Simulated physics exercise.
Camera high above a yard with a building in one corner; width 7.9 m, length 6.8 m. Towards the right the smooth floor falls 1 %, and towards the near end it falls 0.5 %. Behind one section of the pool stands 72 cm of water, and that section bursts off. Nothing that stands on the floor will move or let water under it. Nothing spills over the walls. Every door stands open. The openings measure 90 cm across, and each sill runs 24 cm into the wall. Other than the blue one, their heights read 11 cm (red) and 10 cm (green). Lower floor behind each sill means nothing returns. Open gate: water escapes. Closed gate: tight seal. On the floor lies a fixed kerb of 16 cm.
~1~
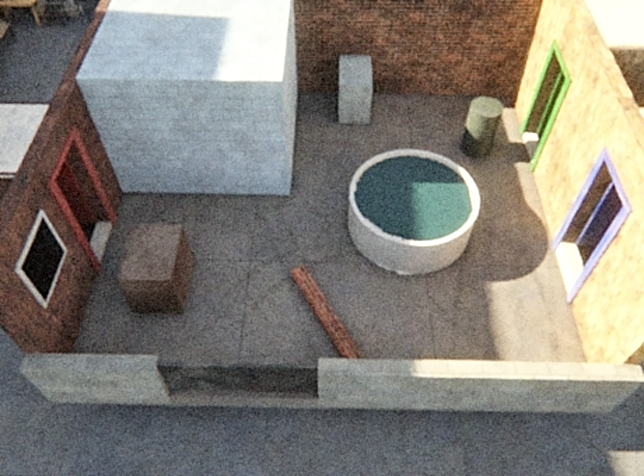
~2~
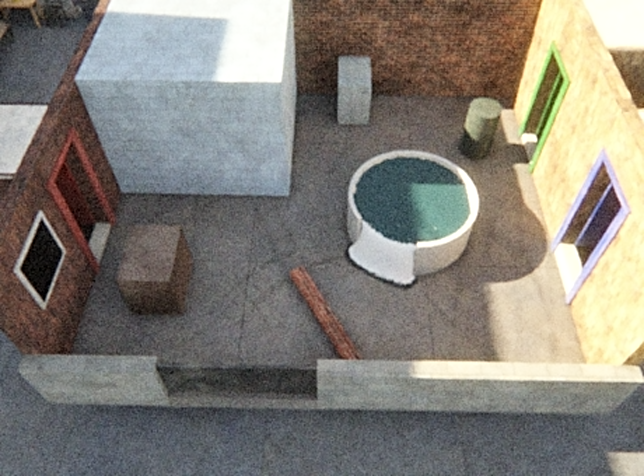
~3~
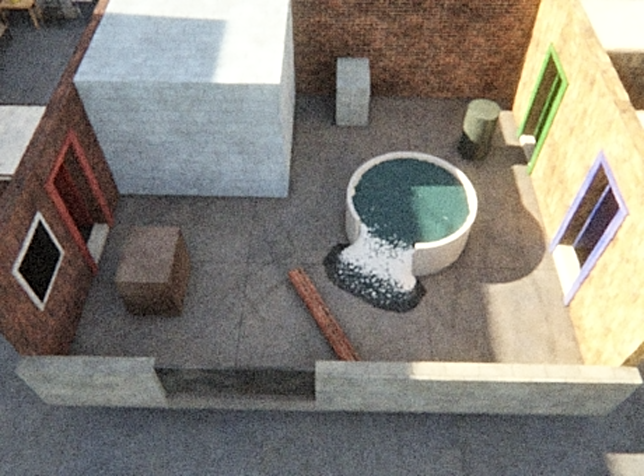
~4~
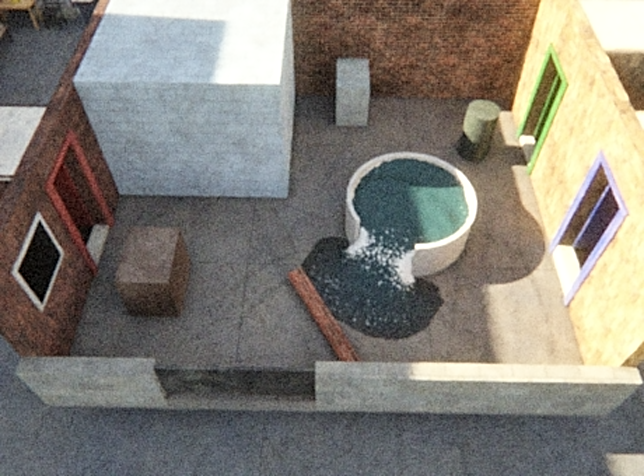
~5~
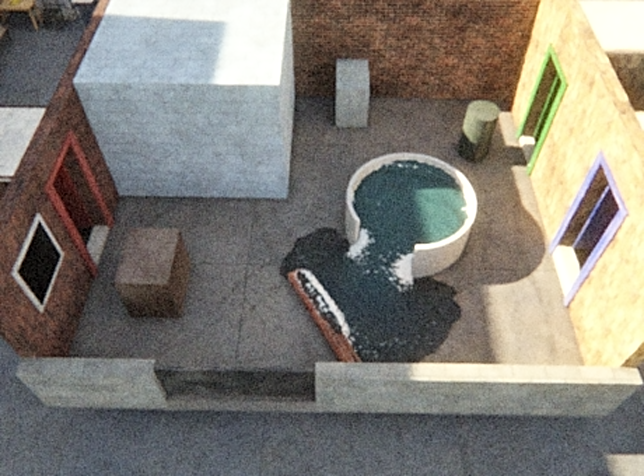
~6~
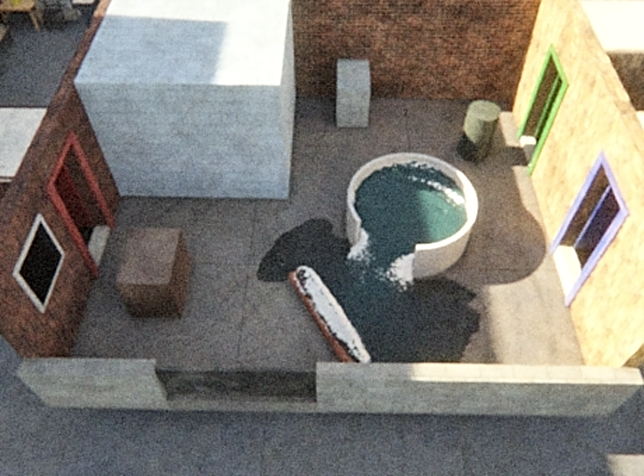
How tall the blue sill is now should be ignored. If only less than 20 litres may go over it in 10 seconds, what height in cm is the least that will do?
It needs to be about 6.5 cm high.
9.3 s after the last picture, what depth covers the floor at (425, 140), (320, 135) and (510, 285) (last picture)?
Depth: About 7, 3, 5 cm.
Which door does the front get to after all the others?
The green door.
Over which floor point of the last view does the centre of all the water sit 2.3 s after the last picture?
It lies near (368, 287) in the last picture.
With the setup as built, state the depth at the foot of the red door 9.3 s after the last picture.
About 4.0 cm.
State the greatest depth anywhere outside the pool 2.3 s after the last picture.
28 cm.
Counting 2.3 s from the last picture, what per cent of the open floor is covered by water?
Some 50 in a hundred.
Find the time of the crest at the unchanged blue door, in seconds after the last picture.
I'd guess close to 2.8 seconds.
Then, 0.7 s after the last picture water covers 20 % of the floor, deepest (44 cm) near (378, 388); it has not reached the blue door.
Then, 2.3 s after the last picture water covers 50 % of the floor, deepest (28 cm) near (585, 393); 7 cm at the blue door, 0 litres in over its 26 cm sill.
Then, 9.3 s after the last picture water covers 95 % of the floor, deepest (14 cm) near (341, 376); 7 cm at the blue door, 0 litres in over its 26 cm sill.
At the blue door as built, the water peaked near 11 cm, 2.7 s after the last picture.
With a sill of 6 cm, 25 litres would have come in within the 10 s; with 7 cm, 15 litres. So under 20 litres takes about 6.5 cm.
